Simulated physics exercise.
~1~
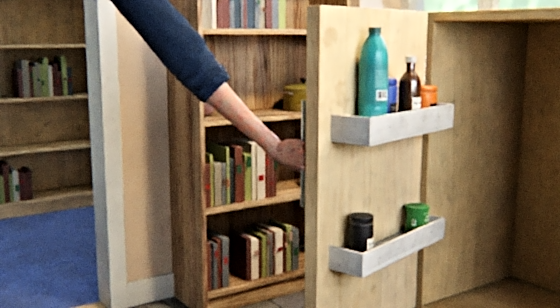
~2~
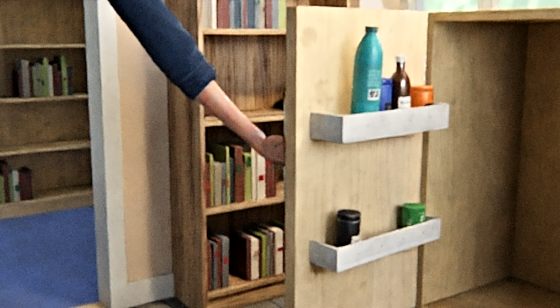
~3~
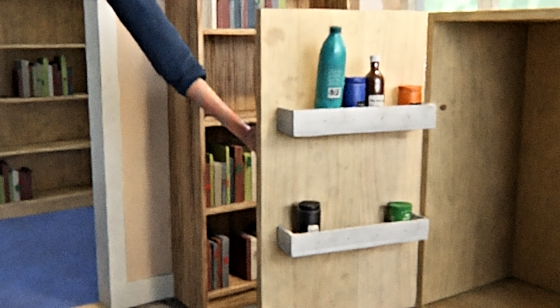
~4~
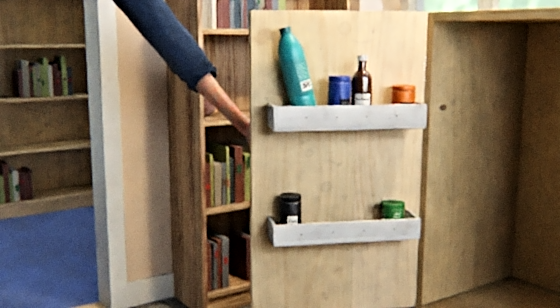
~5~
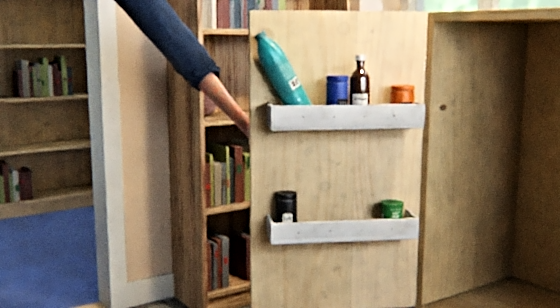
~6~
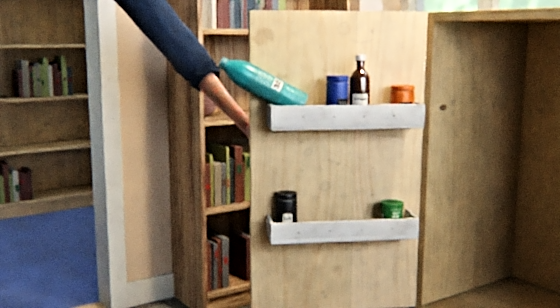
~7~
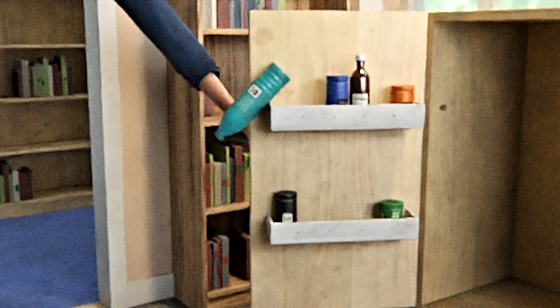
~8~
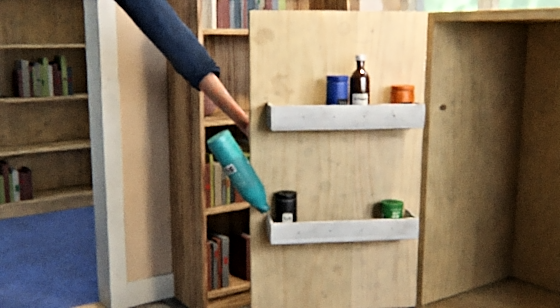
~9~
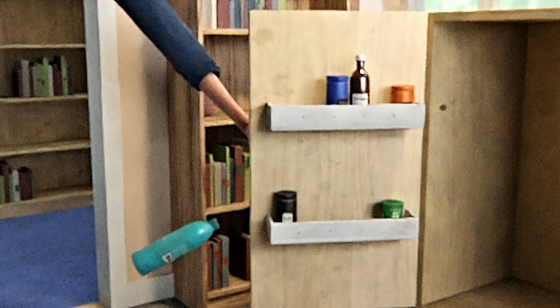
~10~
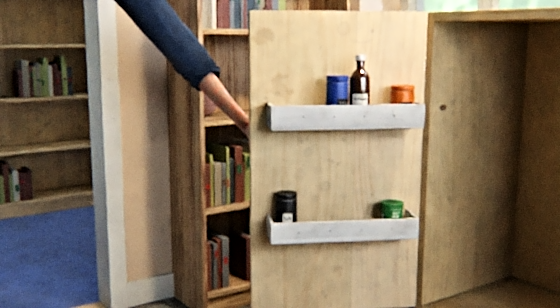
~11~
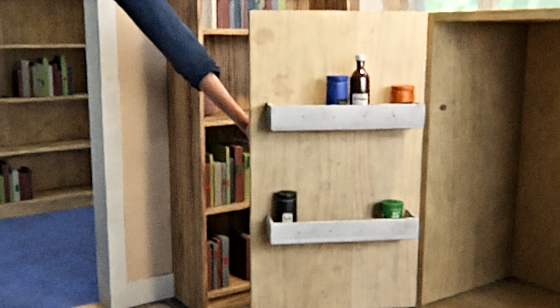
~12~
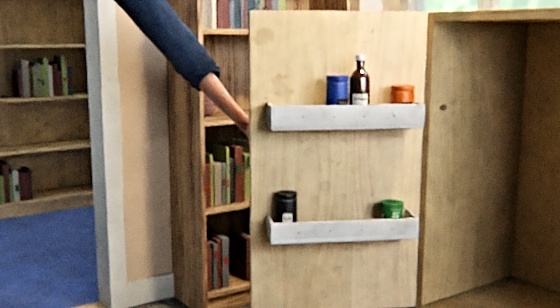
A cupboard door with two racks of bottles and jars was swung open to the left by a hand, and the turquoise bottle tipped over the rack's left end, tumbled down out of sight, while the other five things stayed in the racks.
